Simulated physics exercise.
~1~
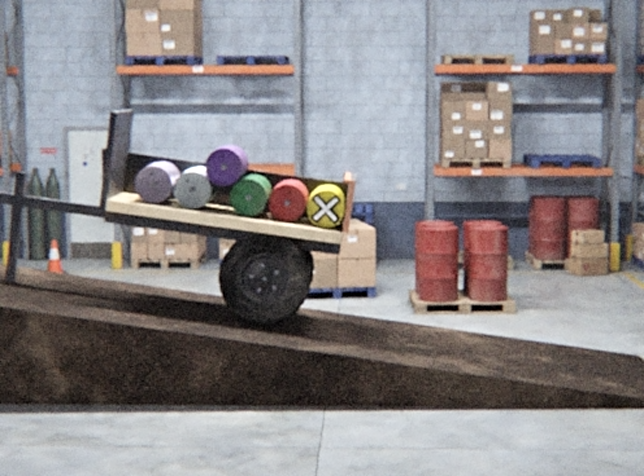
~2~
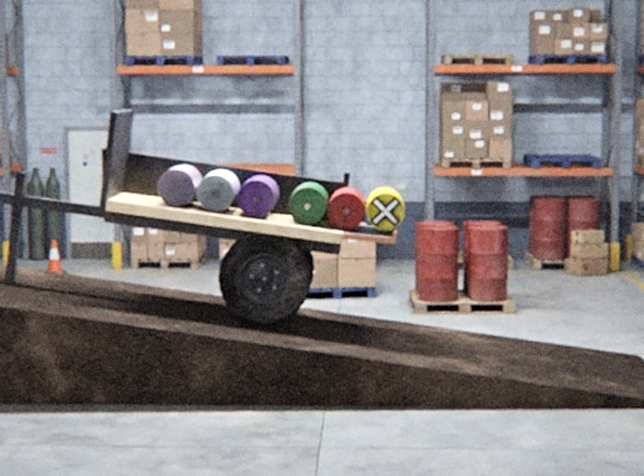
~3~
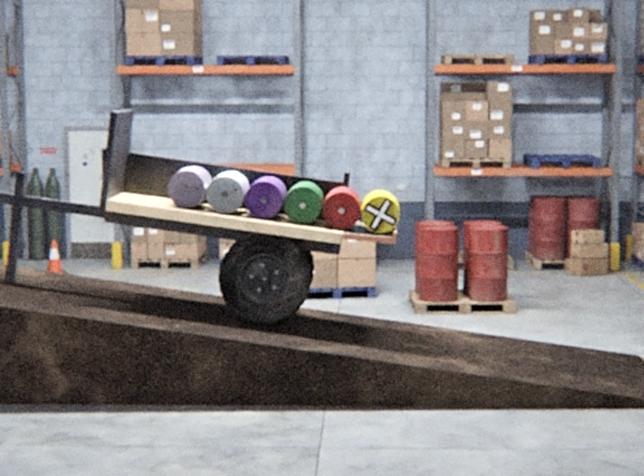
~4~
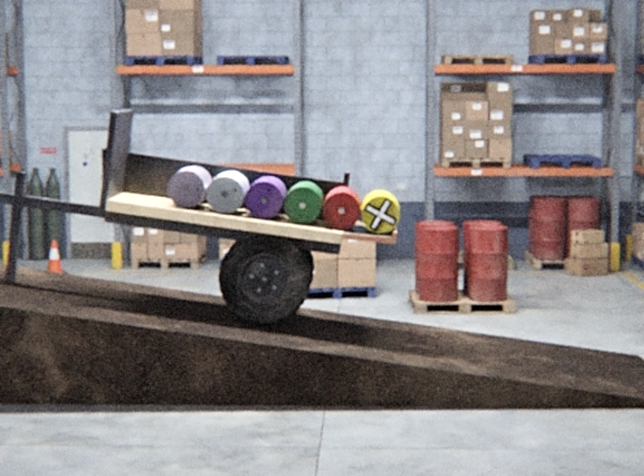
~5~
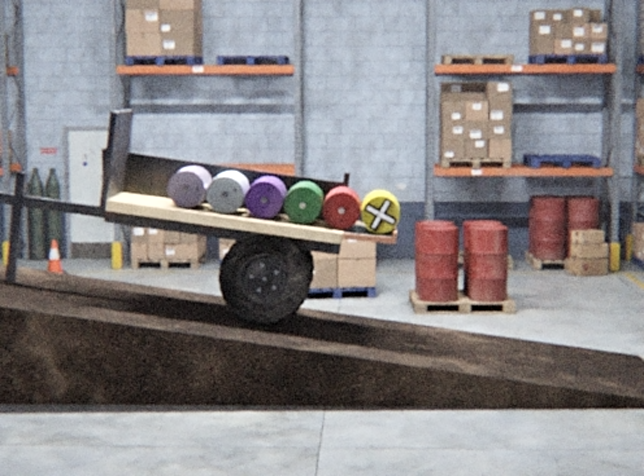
Six coloured kegs rolling right along a tilted trailer bed as its gate drops, stopping in a row with yellow on the gate.
